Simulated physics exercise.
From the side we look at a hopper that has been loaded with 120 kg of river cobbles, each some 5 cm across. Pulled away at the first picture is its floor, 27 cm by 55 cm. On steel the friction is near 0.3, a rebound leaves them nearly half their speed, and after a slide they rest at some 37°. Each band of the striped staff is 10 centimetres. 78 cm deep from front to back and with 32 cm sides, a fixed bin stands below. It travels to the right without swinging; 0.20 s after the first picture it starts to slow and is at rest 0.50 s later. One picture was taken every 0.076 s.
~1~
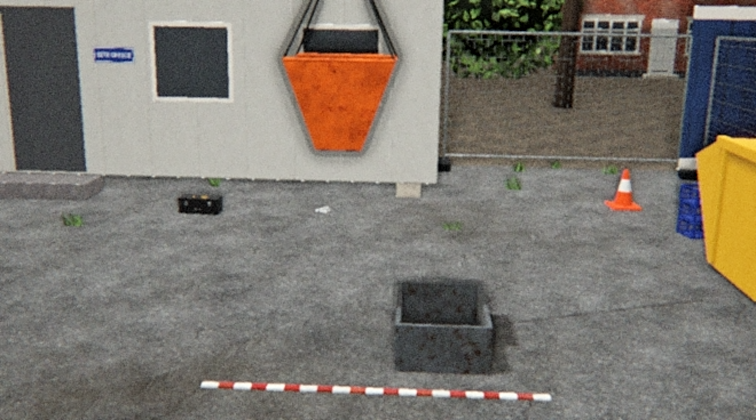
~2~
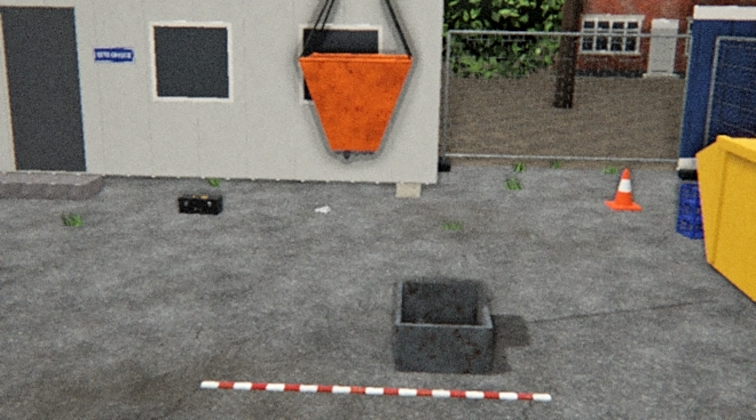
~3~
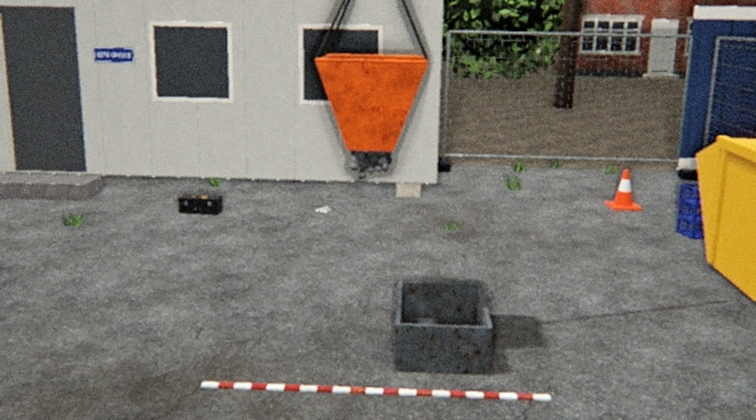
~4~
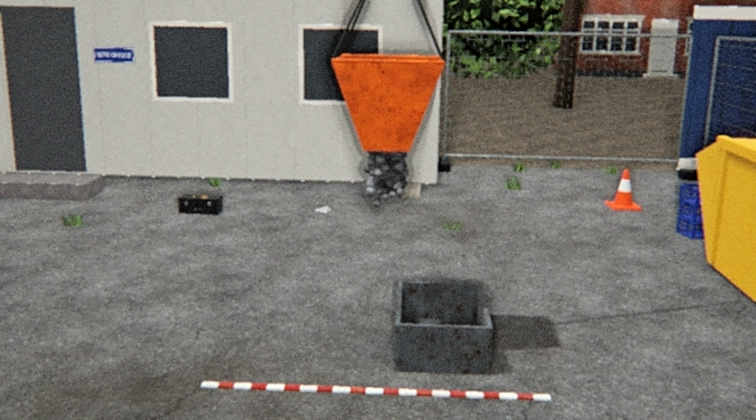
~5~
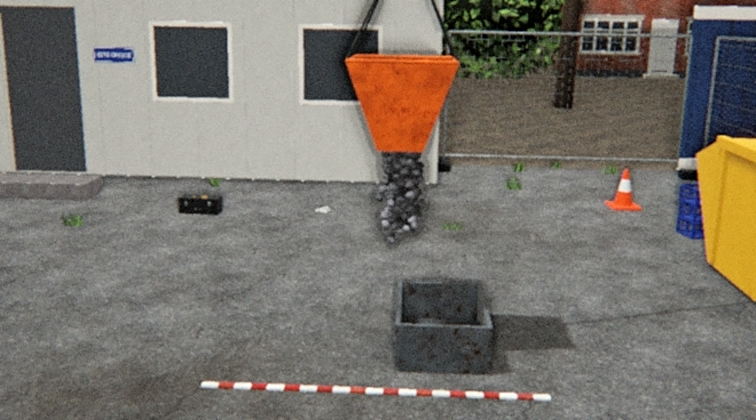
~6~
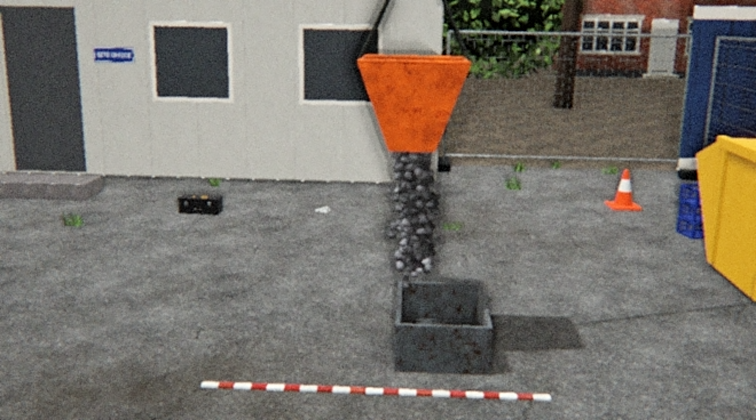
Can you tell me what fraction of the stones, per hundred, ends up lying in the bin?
I'd say around 100 in every hundred.
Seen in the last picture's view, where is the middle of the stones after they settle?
(445, 327).
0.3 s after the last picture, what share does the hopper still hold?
Some 0 per cent is still held.
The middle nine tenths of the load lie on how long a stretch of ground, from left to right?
Roughly 50 cm.
Then, 0.3 s after the last picture, 0 % in the hopper, 100 % falling or lying in the bin; the stones farthest right are at (480, 330).
Then, 0.7 s after the last picture, 0 % in the hopper, 100 % falling or lying in the bin; the stones farthest right are at (486, 326).
Then, 1.3 s after the last picture, 0 % in the hopper, 100 % falling or lying in the bin; the stones farthest right are at (491, 331).
Then, 2.2 s after the last picture, 0 % in the hopper, 100 % falling or lying in the bin; the stones farthest right are at (491, 331).
Then, 4.1 s after the last picture, 0 % in the hopper, 100 % in the bin; the stones farthest right are at (491, 331).
